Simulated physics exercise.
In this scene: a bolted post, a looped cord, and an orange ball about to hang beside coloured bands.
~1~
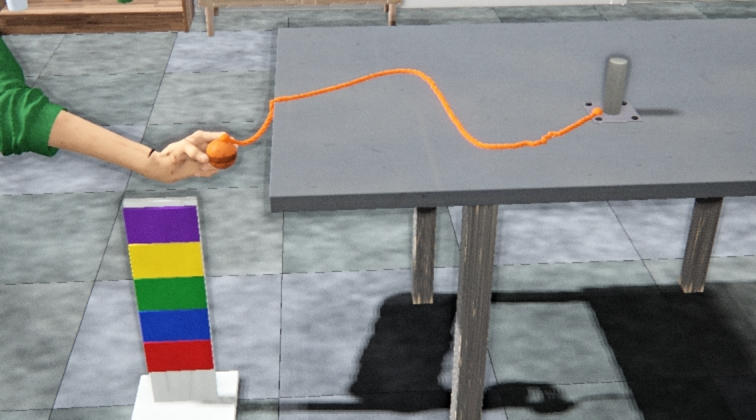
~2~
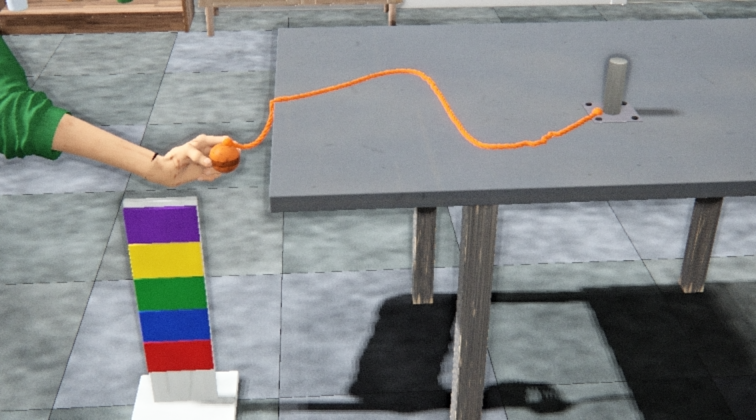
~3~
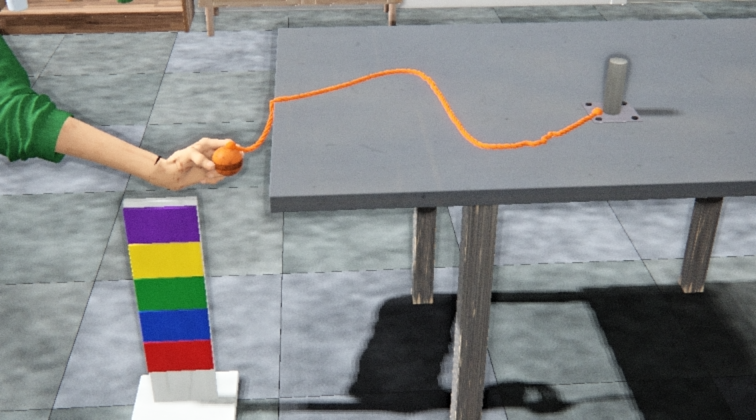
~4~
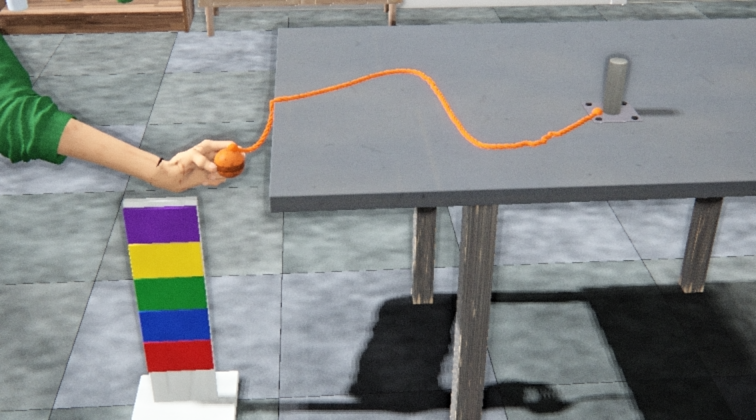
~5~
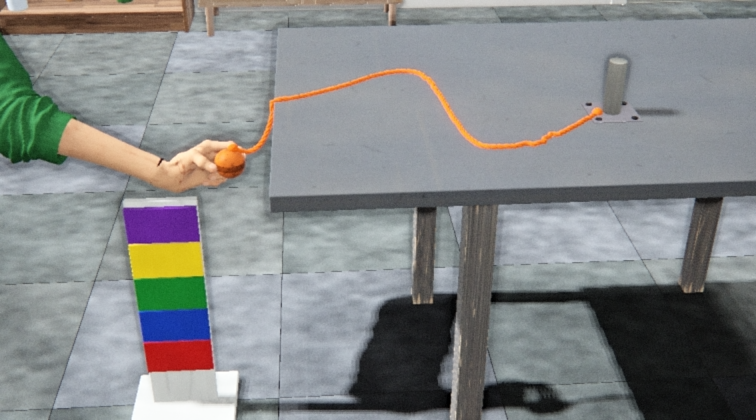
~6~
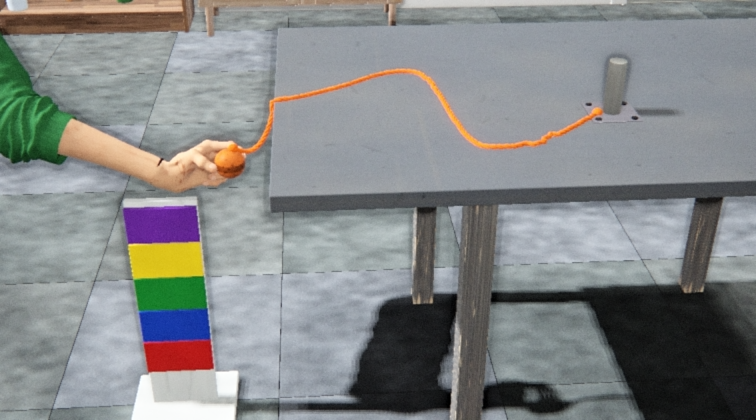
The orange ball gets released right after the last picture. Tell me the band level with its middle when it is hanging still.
That is the red band.
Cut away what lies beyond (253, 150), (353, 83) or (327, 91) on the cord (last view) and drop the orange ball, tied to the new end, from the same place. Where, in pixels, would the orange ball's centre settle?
Try 1: (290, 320); try 2: (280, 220); try 3: (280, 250).
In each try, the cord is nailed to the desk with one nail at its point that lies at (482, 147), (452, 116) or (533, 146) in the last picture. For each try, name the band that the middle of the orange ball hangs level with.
Try by try: Blue; green; blue.
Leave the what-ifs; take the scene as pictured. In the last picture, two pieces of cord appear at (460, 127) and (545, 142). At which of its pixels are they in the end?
Result - first point (389, 118), second point (499, 114).
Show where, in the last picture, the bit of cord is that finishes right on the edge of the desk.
(430, 82), approximately.
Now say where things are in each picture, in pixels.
The first picture shows orange ball (222, 154); purple (162, 227); yellow (166, 261); green (171, 295); blue (175, 327); red (179, 357).
The second picture shows orange ball (225, 158); cord through (567, 131) (478, 144) (444, 102) (395, 72) (311, 95).
The third picture shows orange ball (228, 161).
The fourth picture shows orange ball (230, 163); cord through (567, 131) (478, 144) (444, 102) (395, 72) (311, 95).
The fifth picture shows orange ball (230, 163).
The sixth picture shows orange ball (230, 163); cord through (567, 131) (478, 144) (444, 102) (395, 72) (311, 95).
Early on, ball near (287, 347); level with blue.
Midway, ball near (288, 377); level with red.
Finally, ball near (291, 373); level with red. The cord holds its middle at red.
